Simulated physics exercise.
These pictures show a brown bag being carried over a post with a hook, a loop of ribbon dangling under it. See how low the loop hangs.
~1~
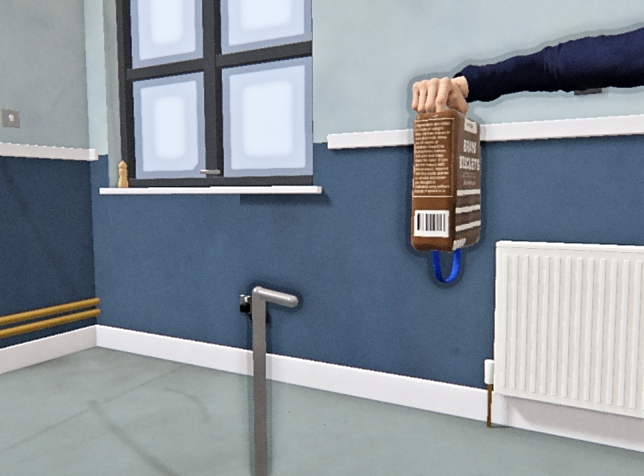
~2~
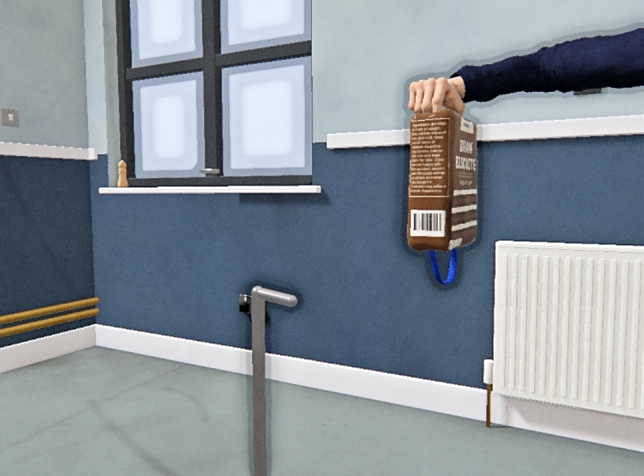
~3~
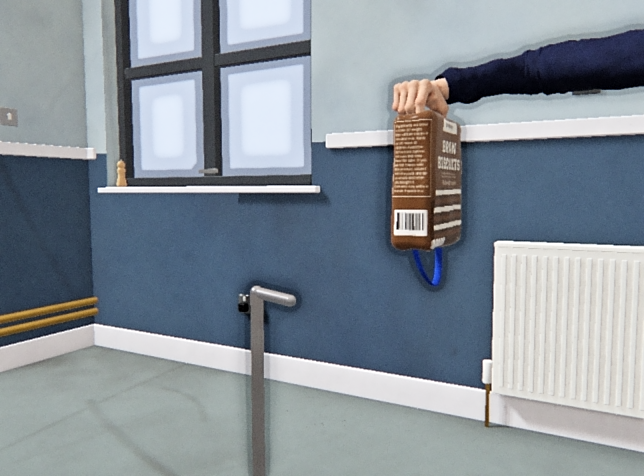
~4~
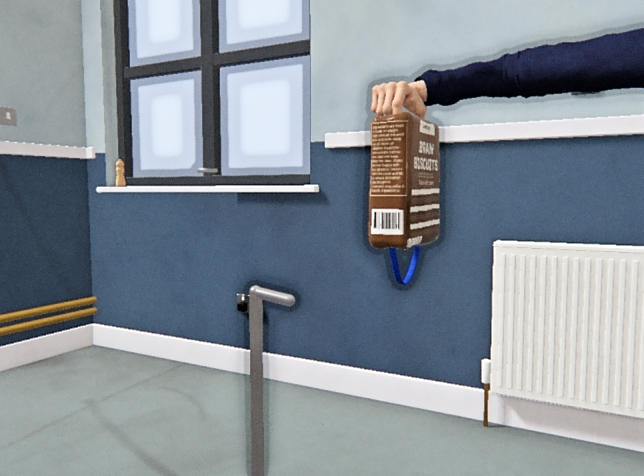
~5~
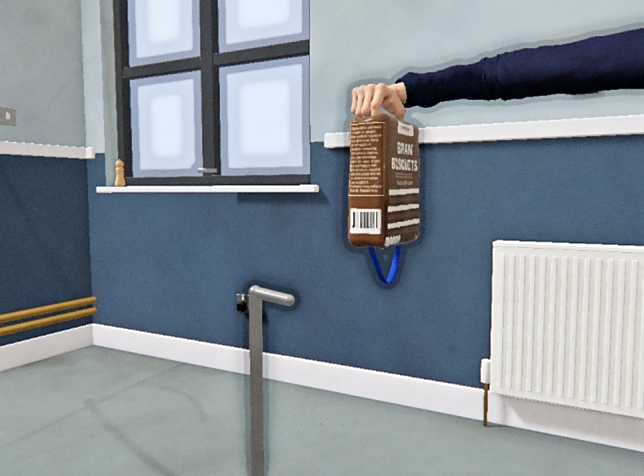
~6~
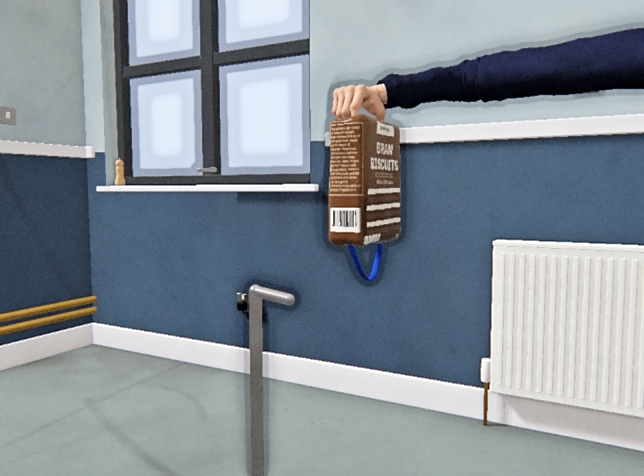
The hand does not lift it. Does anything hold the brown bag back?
The brown bag goes by freely.
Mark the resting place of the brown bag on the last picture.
Close to (152, 184).
Then, 1.10 s past the final frame, bag over the post near (261, 183).
Then, 2.12 s past the final frame, bag past the post near (181, 184).
When it is over, bag past the post near (152, 184). The brown bag comes away clean.
